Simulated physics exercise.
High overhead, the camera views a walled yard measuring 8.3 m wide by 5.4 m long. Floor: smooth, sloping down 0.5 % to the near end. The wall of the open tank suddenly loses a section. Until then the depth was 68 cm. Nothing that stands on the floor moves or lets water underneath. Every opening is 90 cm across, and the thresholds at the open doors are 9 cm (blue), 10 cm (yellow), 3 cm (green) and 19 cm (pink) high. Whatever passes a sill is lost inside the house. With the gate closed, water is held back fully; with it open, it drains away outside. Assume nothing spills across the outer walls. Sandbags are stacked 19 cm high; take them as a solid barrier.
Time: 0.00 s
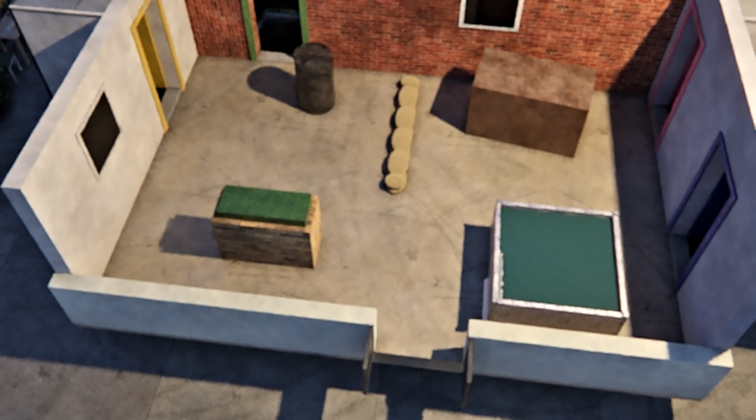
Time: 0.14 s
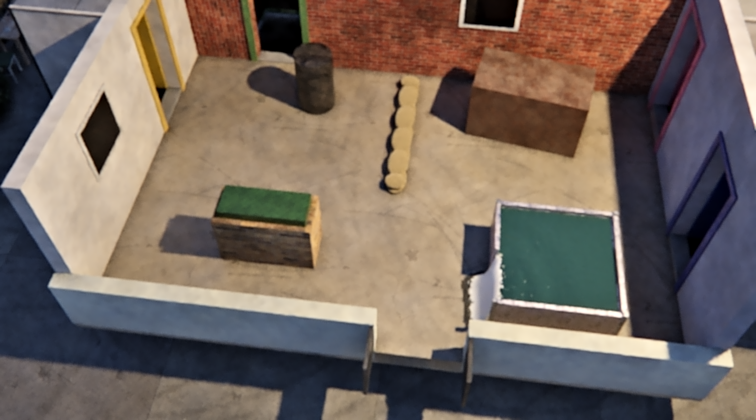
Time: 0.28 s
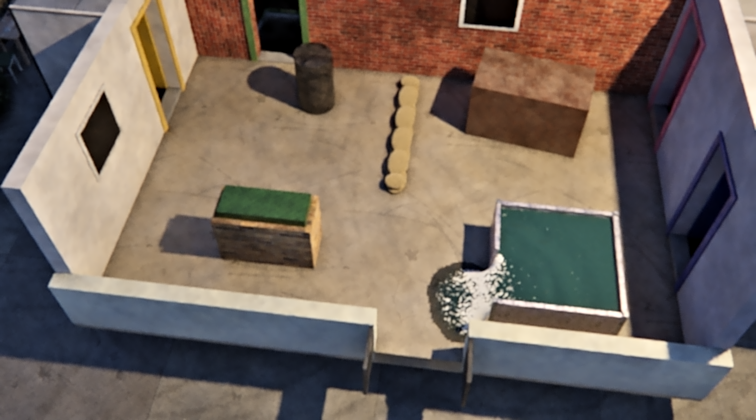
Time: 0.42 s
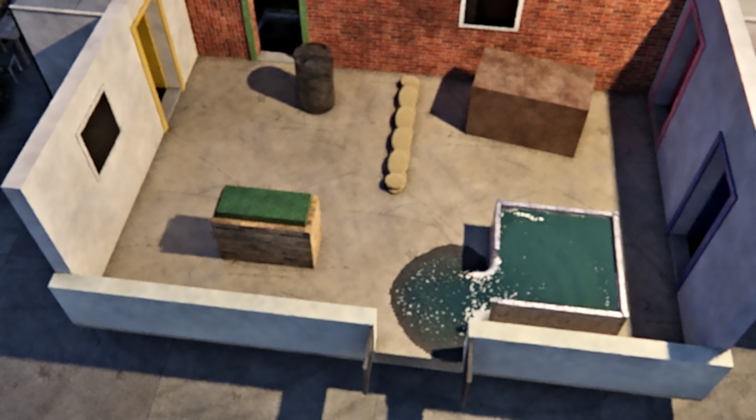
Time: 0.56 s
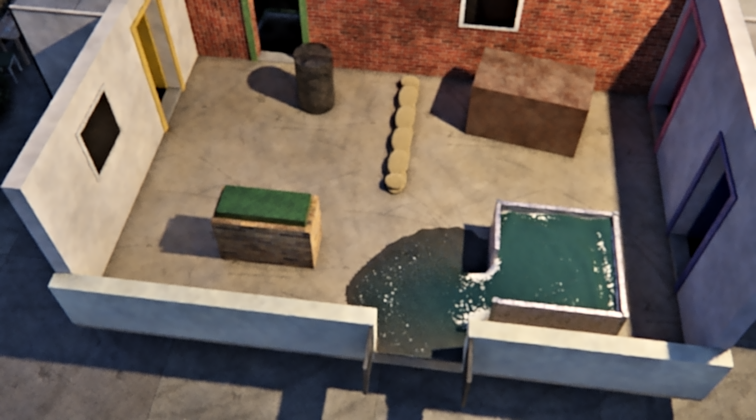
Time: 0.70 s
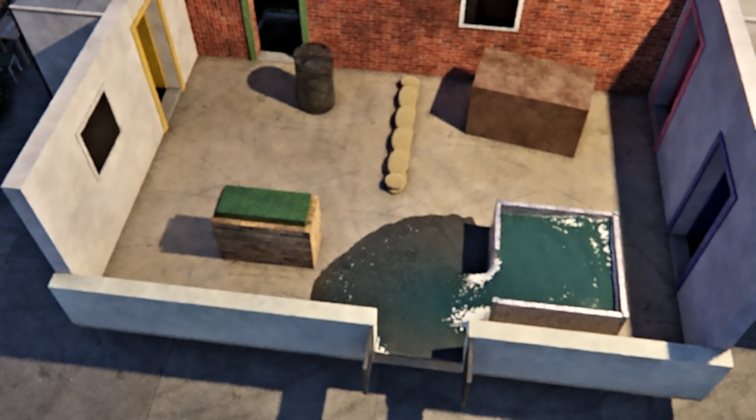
In a walled yard, water bursts from an open tank's left side and spreads leftward.
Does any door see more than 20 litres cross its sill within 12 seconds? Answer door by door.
Taking each door, the blue door does not; the yellow door does not; the green door does; the pink door does not.
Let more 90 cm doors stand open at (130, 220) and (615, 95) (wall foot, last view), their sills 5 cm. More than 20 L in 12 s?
So the first one exceeds it, while the second one doesn't reach it.
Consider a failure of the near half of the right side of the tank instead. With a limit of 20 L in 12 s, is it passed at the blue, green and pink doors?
So blue tops it, green stays lower, pink stays lower.
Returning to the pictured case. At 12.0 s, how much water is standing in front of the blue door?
Close to 0.0 cm of depth.
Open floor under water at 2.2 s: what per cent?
Roughly 30 % of the floor is wet.
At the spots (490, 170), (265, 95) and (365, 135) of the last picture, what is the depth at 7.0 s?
Reading - approx. 0 / 9 / 2 cm.
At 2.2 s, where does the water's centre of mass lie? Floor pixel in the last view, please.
Around (443, 280) in the last picture.
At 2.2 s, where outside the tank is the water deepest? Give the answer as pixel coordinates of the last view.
In the last picture, around (92, 302).
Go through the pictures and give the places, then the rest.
The first frame shows the open tank at (557, 259) is whole and still, 68 cm deep.
In the second frame, water pours out at (494, 292) and has run 0.5 m, to a hidden place; typically 10 cm deep outside, 68 cm at the open tank's back.
In the third frame, the front is at (439, 279), 0.8 m from the gap at (493, 294); 0.7 m2 of floor is under water; 68 cm left at the back of the open tank.
In the fourth frame, water pours out at (493, 295) and has run 1.3 m, to (398, 304); typically 7 cm deep outside, 66 cm at the open tank's back.
In the fifth frame, the front is at (353, 295), 2.0 m from the gap at (493, 295); 3.1 m2 of floor is under water; 59 cm left at the back of the open tank.
In the sixth frame, the front is at (318, 302), 2.5 m from the gap at (493, 294); 4.2 m2 of floor is under water; 57 cm left at the back of the open tank.
After 1.4 s water covers 20 % of the floor and is deepest (30 cm) near (474, 312); blue door not reached, yellow door not reached, green door not reached, pink door not reached.
After 2.2 s water covers 30 % of the floor and is deepest (30 cm) near (92, 302); blue door not reached, yellow door not reached, green door not reached, pink door not reached.
After 3.5 s water covers 45 % of the floor and is deepest (23 cm) near (104, 303); blue door not reached, yellow door not reached, green door not reached, pink door not reached.
After 7.0 s water covers 60 % of the floor and is deepest (10 cm) near (153, 309); blue door not reached, yellow door 5 cm at the sill, 0 L in, green door 8 cm at the sill, 22 L in, pink door not reached.
After 12.0 s water covers 65 % of the floor and is deepest (8 cm) near (266, 227); blue door not reached, yellow door 5 cm at the sill, 0 L in, green door 5 cm at the sill, 66 L in, pink door not reached.
